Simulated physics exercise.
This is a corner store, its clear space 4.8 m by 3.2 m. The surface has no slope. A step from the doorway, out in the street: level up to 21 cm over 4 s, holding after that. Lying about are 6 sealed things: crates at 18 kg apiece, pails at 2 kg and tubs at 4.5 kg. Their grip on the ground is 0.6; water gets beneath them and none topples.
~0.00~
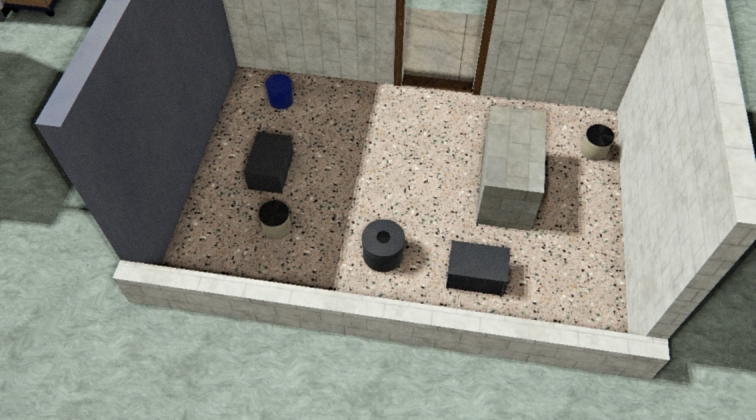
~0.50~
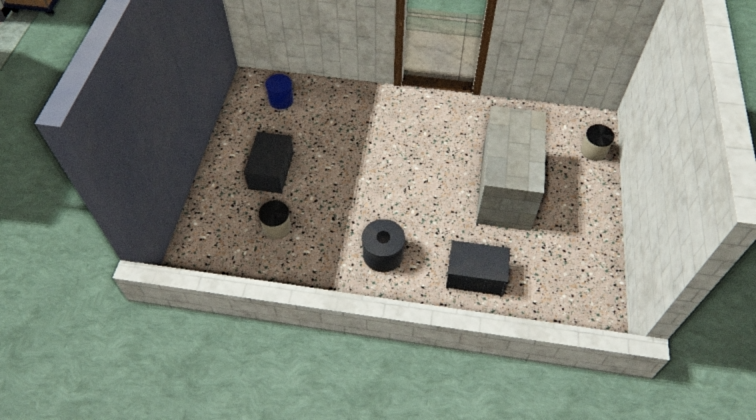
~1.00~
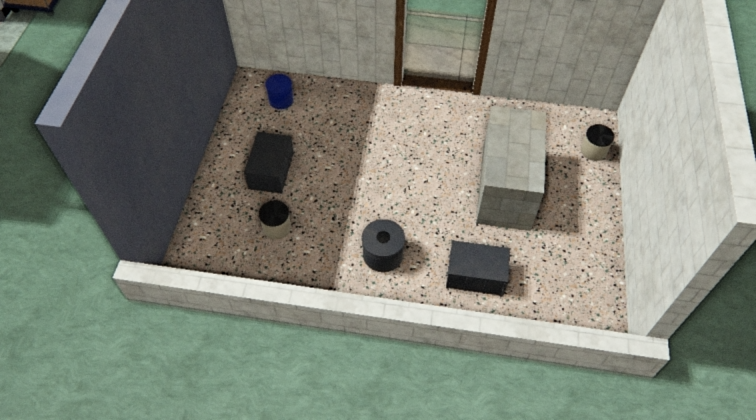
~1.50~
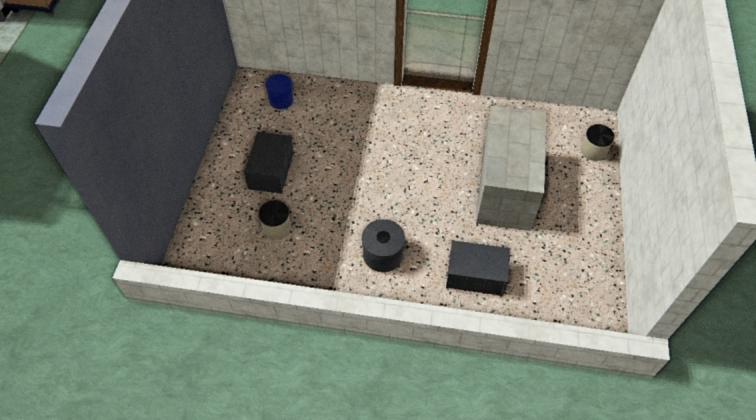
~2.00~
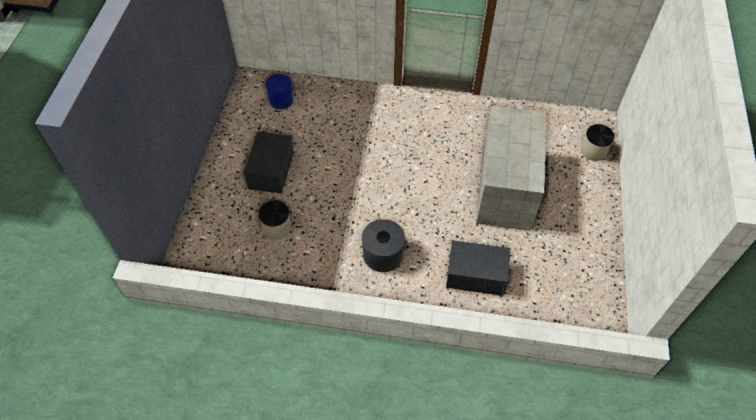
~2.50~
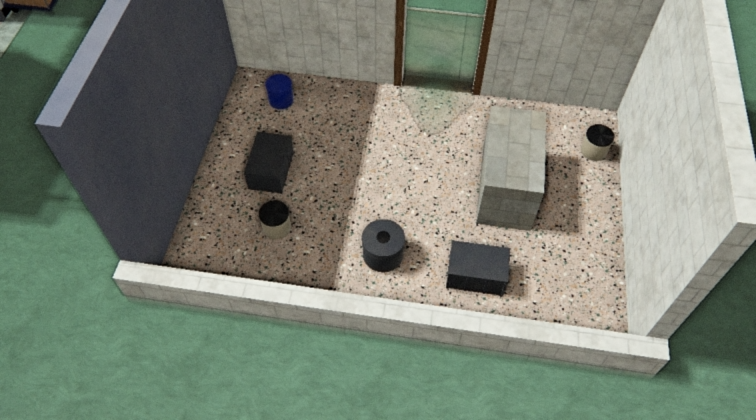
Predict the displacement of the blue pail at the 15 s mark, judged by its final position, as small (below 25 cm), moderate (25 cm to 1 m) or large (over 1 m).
Large.
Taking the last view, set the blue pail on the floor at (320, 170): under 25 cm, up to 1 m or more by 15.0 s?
Result: It drifts a great deal.
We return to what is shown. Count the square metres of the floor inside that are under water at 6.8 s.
About 13 m2 is covered.
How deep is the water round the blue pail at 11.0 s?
Depth approx. 4 cm.
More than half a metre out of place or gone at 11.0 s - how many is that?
It comes to 3.
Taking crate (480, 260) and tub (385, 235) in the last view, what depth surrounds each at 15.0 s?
First roughly 8 cm, second roughly 7 cm.
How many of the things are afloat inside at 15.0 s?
Answer: 6.
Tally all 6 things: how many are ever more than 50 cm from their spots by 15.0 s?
Answer: 5.
After 3.5 s the blue pail is near (278, 83), 0.0 m from its start, aground; 0 afloat.
After 6.8 s the blue pail is near (278, 83), 0.0 m from its start, aground; 3 afloat.
After 11.0 s the blue pail is near (355, 95), 0.9 m from its start, afloat; 5 afloat.
After 15.0 s the blue pail is near (261, 237), 2.2 m from its start, afloat; 6 afloat.
